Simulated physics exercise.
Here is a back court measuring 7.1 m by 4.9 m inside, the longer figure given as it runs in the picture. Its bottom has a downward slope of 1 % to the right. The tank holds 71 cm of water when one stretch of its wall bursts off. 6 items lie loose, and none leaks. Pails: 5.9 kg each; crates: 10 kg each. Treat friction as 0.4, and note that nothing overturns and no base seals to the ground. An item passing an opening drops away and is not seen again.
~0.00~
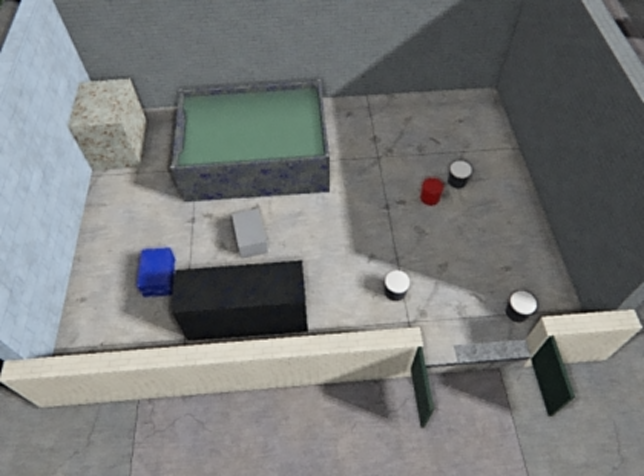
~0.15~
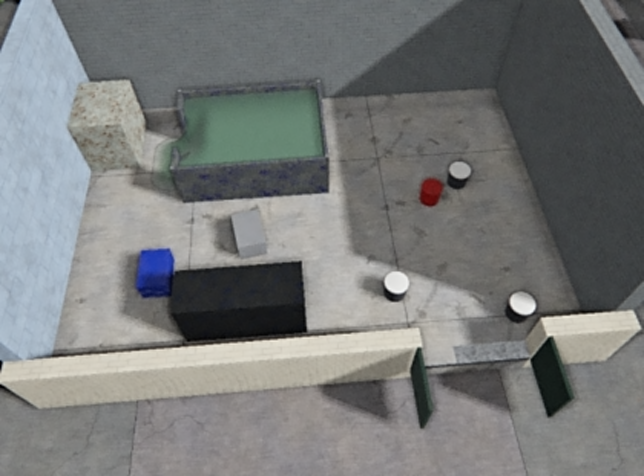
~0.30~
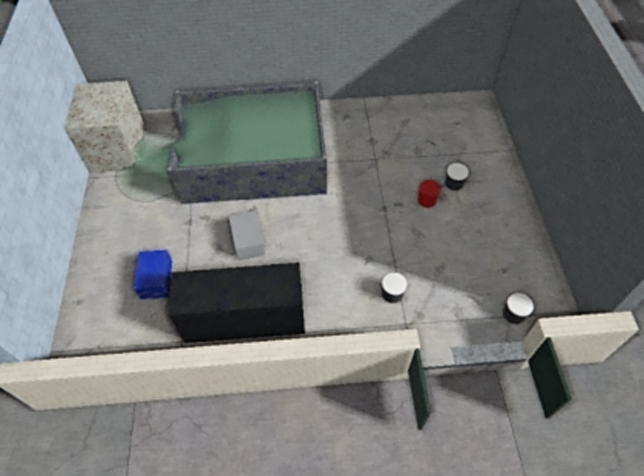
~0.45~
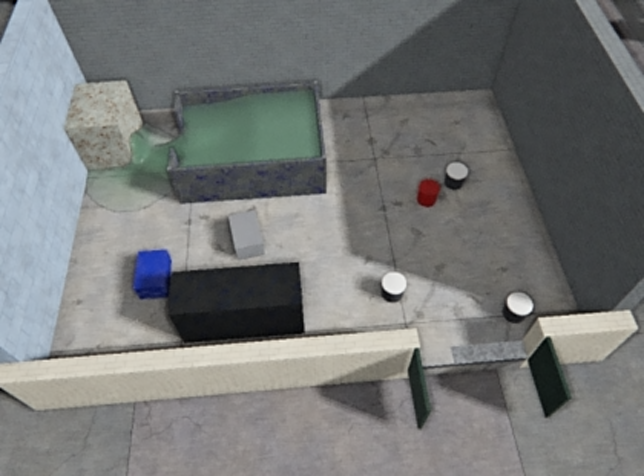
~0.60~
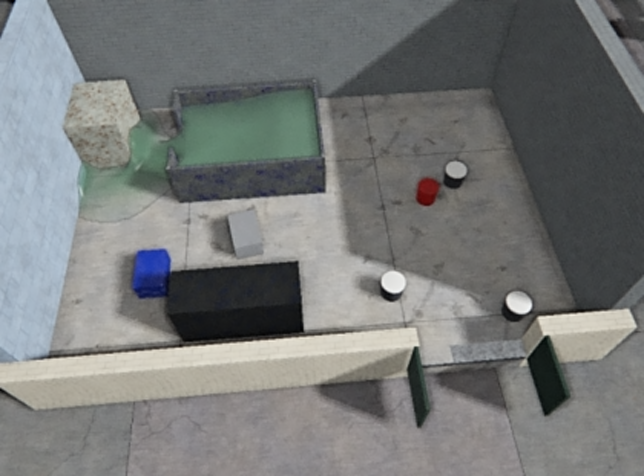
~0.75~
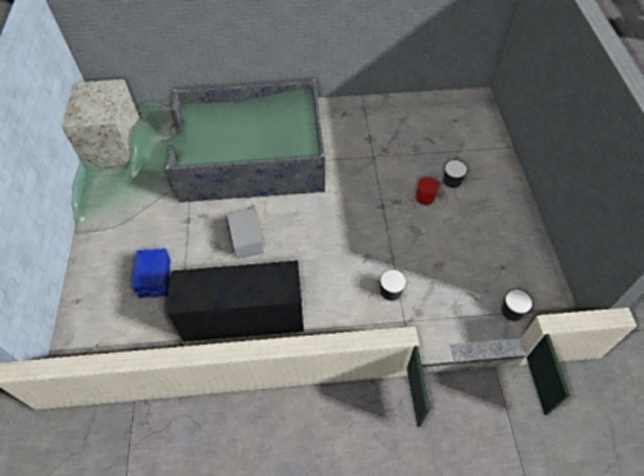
Green water poured out of the left side of a raised tank, ran around the speckled block beside it, and spread to the left wall, while the blue crate, red pail and other things stayed put.
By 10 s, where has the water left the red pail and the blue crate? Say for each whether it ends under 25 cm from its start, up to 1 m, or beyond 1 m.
The red pail is left in its spot, the blue crate is relocated far.
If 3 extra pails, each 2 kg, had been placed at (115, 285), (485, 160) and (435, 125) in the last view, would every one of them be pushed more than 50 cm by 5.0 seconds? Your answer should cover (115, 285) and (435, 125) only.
Well, the first one is higher and the other higher.
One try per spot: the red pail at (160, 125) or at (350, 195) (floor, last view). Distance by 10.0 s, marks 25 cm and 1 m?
In that order: It travels far; it slides a little.
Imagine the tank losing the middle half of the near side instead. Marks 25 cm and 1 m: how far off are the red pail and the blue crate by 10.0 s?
The red pail would remain almost still and the blue crate would be washed far off.
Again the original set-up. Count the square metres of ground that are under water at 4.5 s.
24 m2.
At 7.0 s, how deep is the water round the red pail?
About 3 cm.
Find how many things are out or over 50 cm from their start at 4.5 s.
The answer is 1.
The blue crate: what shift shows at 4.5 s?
About 120 cm by then.
After 2.0 s the red pail is near (428, 185), 0.0 m from its start, aground; the blue crate is near (149, 267), 0.0 m from its start, aground; 0 of 6 are out; 0 afloat.
After 4.5 s the red pail is near (428, 185), 0.0 m from its start, aground; the blue crate is near (223, 215), 1.3 m from its start, aground; 0 of 6 are out; 0 afloat.
After 7.0 s the red pail is near (428, 185), 0.0 m from its start, aground; the blue crate is near (300, 202), 2.3 m from its start, aground; 0 of 6 are out; 1 afloat.
After 10.0 s the red pail is near (433, 183), 0.1 m from its start, aground; the blue crate is near (425, 157), 4.5 m from its start, afloat; 0 of 6 are out; 3 afloat.
